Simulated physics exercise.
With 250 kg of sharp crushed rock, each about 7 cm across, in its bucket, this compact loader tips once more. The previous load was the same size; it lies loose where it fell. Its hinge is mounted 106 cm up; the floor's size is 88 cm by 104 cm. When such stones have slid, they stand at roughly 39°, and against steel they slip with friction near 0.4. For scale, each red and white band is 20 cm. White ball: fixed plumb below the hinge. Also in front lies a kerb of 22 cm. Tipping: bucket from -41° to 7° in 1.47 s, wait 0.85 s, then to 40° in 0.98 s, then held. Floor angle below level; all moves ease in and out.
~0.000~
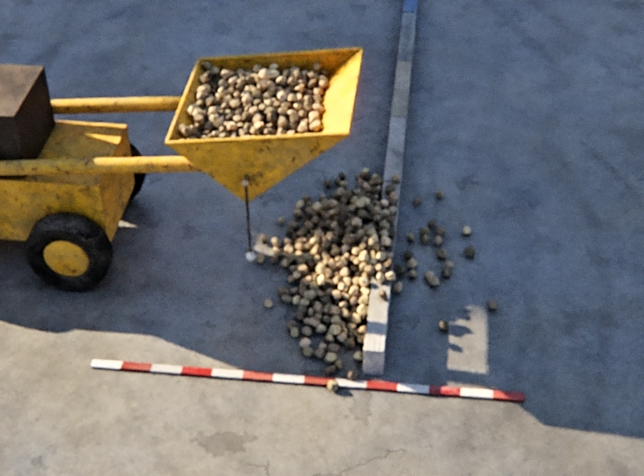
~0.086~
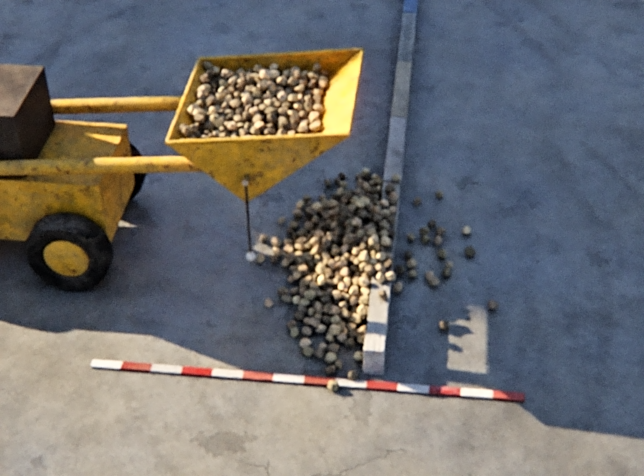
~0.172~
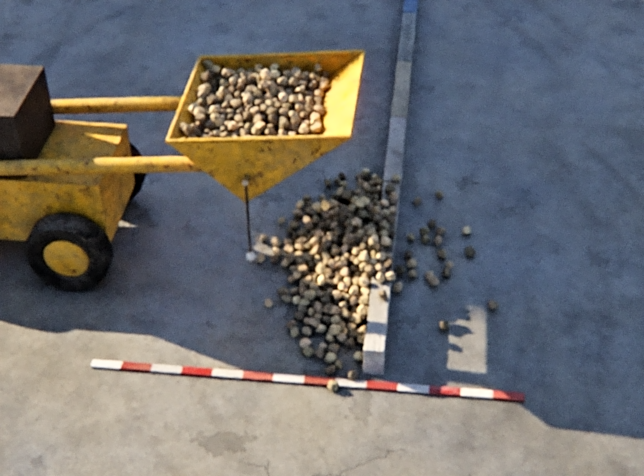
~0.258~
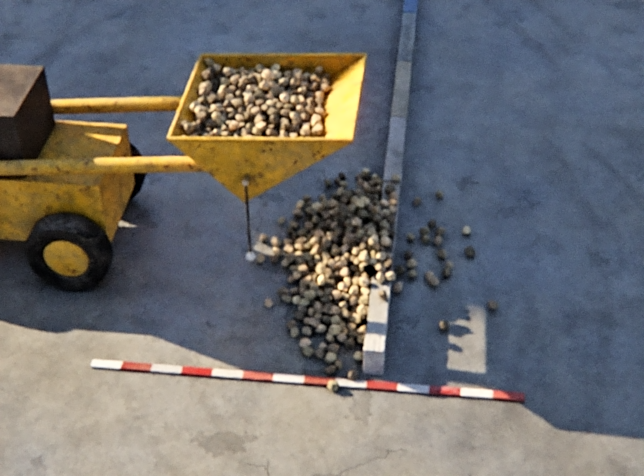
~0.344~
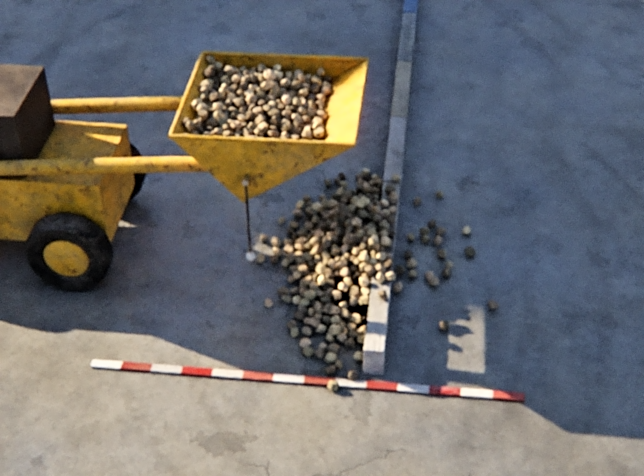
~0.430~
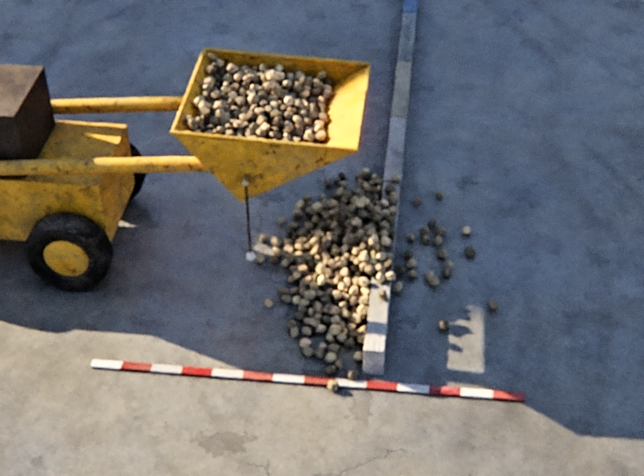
We see a small yellow loader holding a bucket of stones above a loose heap lying against a kerb, with a few stones beyond it. The bucket slowly tilts slightly downward at its right side, while the heap stays still.
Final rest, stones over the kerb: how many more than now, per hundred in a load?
26 per hundred.
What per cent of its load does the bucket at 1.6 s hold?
Around 100 per cent of the load is still inside.
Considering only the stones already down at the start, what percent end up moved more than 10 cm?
5 %.
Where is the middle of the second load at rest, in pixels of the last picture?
Around (357, 239) in the last picture.
After 1.1 s the floor is at -1°; in per cent of one load, 100 in the bucket, 96 on this side of the kerb, 4 over the kerb; the foremost stones are at (456, 266).
After 1.6 s the floor is at 7°; in per cent of one load, 100 in the bucket, 96 on this side of the kerb, 4 over the kerb; the foremost stones are at (456, 266).
After 3.8 s the floor is at 40°; in per cent of one load, 16 in the bucket, 166 on this side of the kerb, 18 over the kerb; the foremost stones are at (465, 254).
After 6.2 s the floor is at 40°; in per cent of one load, 0 in the bucket, 170 on this side of the kerb, 30 over the kerb; the foremost stones are at (494, 224). Net gain over the kerb, 26.
